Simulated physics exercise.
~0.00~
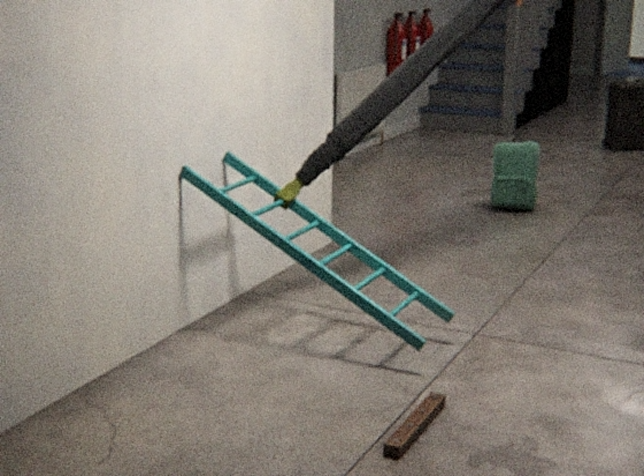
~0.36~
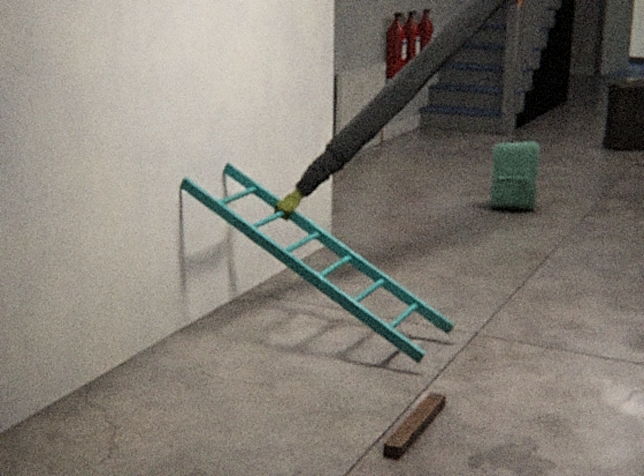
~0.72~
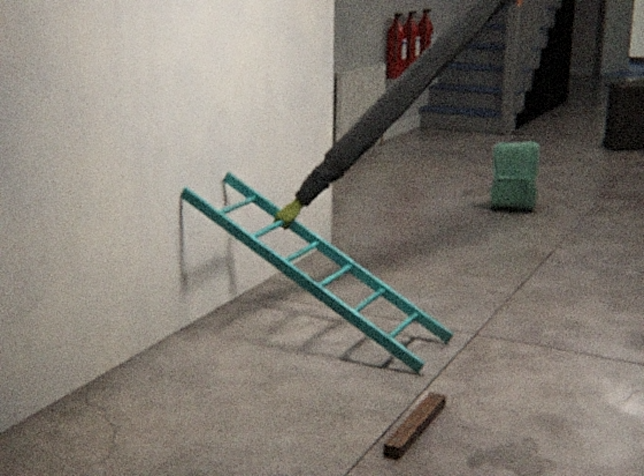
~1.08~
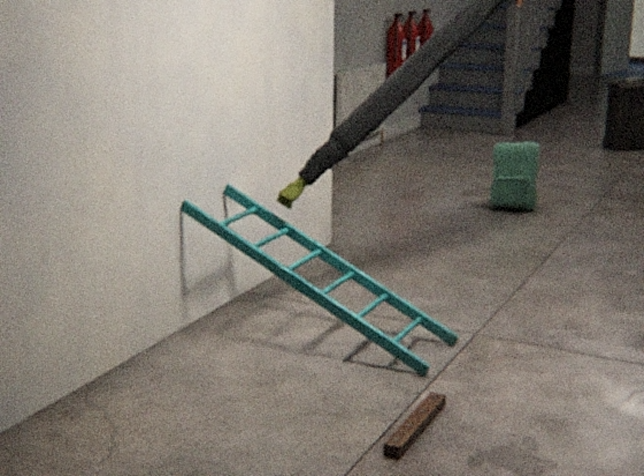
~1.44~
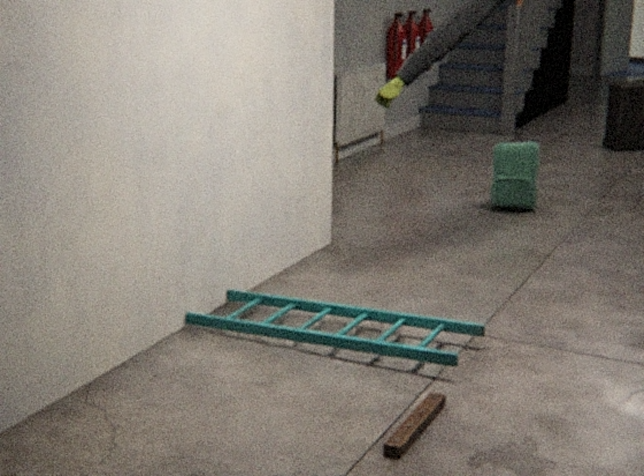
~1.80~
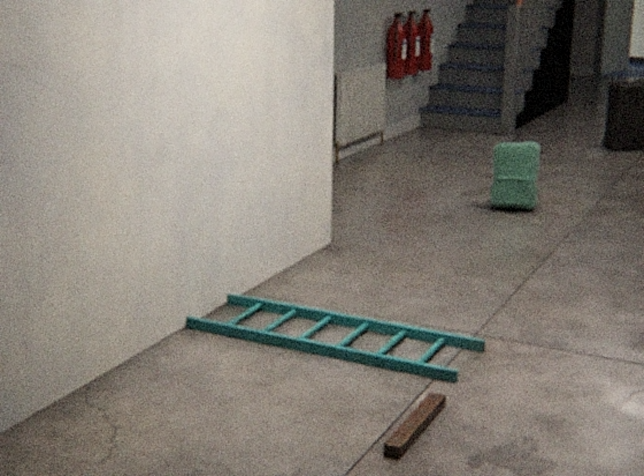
Turquoise ladder-like gate leaning against a white wall, lowered by a gloved hand that lets go, then sliding down flat onto the floor.
